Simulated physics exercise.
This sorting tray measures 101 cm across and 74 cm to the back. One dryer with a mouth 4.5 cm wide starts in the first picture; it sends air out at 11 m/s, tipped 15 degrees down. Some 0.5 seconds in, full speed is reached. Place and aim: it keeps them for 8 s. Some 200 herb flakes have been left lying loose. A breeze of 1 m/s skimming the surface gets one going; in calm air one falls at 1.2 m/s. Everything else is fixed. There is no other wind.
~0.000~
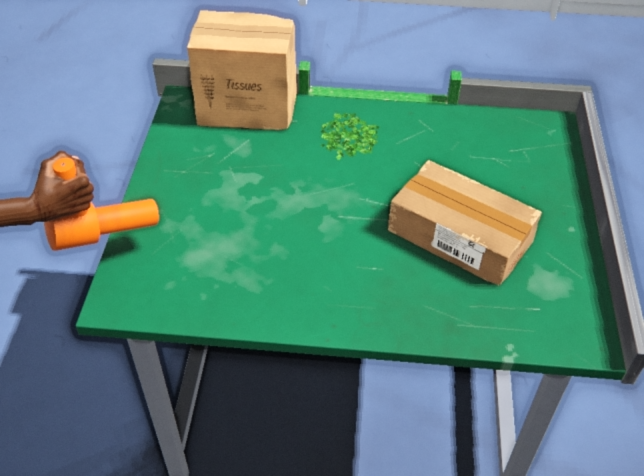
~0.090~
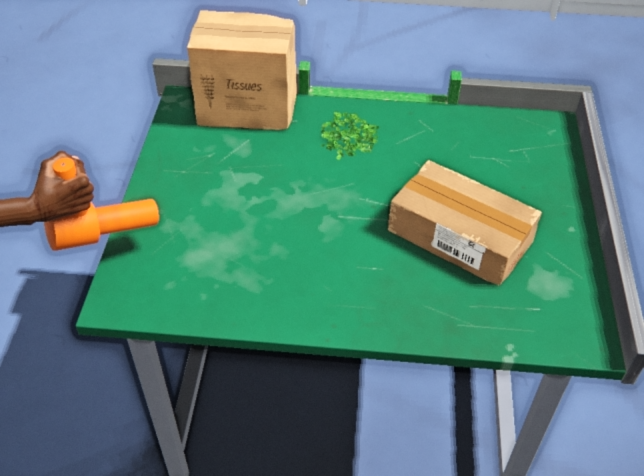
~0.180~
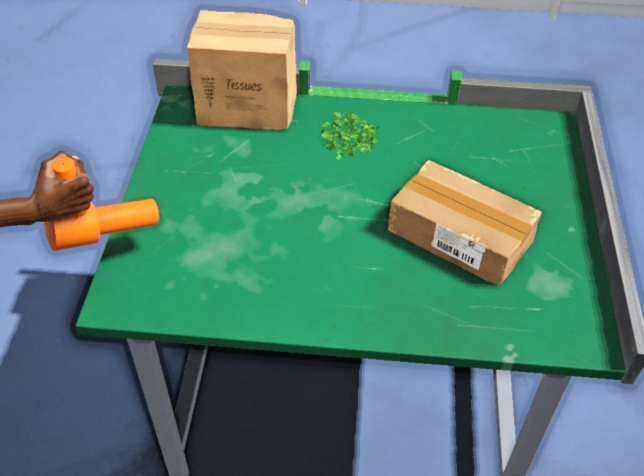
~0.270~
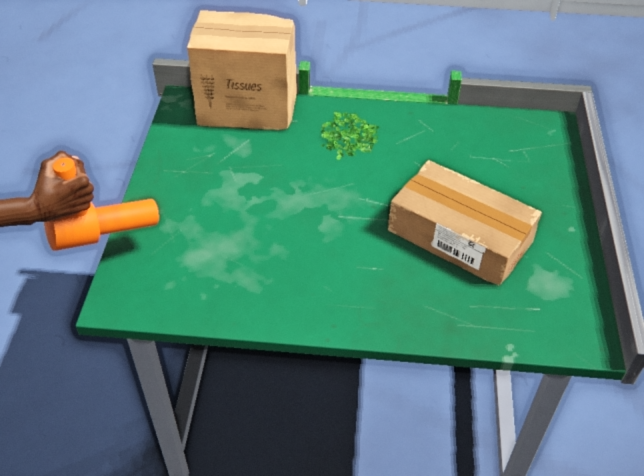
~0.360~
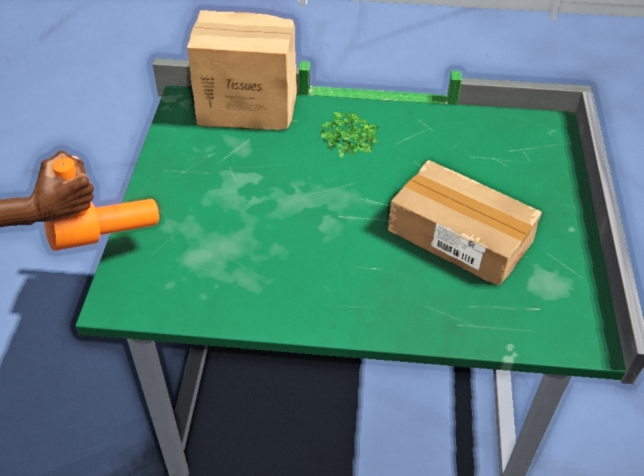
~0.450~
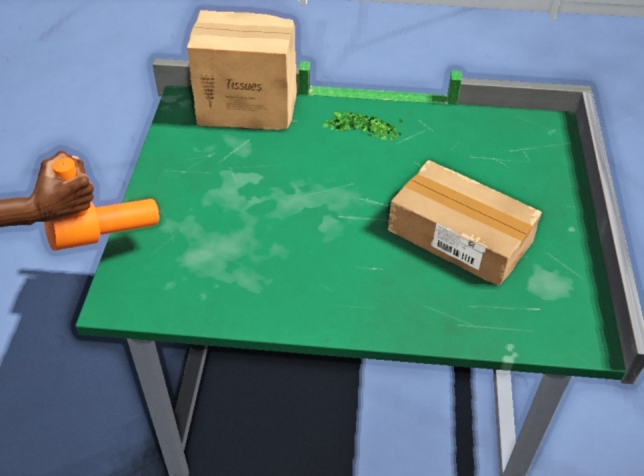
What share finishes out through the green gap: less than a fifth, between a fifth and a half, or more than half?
The share out through the green gap is above half.
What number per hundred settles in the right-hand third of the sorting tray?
I'd estimate around 5 per cent.
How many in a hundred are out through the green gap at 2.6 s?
Share: Around 90 percent.
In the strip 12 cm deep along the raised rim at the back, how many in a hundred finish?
Share: Around 5 percent.
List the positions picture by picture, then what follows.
In the first frame, the middle of the herb flakes is near (352, 136), none has stirred yet and the mouth of the dryer is at (154, 212).
In the second frame, the middle of the herb flakes is near (350, 136), none has stirred yet and the green gap is centred on (378, 98).
In the third frame, the middle of the herb flakes is near (350, 136), none has stirred yet, the top of a box is at (242, 30) and the top of a box is at (466, 206).
In the fourth frame, the middle of the herb flakes is near (350, 136) and none has stirred yet.
In the fifth frame, the middle of the herb flakes is near (350, 136) and none has stirred yet.
In the sixth frame, the middle of the herb flakes is near (363, 124), the farthest in sight from the dryer is at (400, 121) and about 70 % have left their places.
After 1.6 s, 6 % are on the move or not yet settled, 90 % are out through the green gap.
After 2.6 s, 6 % are on the move or not yet settled, 90 % are out through the green gap.
After 4.4 s, 6 % are on the move or not yet settled, 90 % are out through the green gap.
After 8.0 s, at the end, 90 % are out through the green gap.
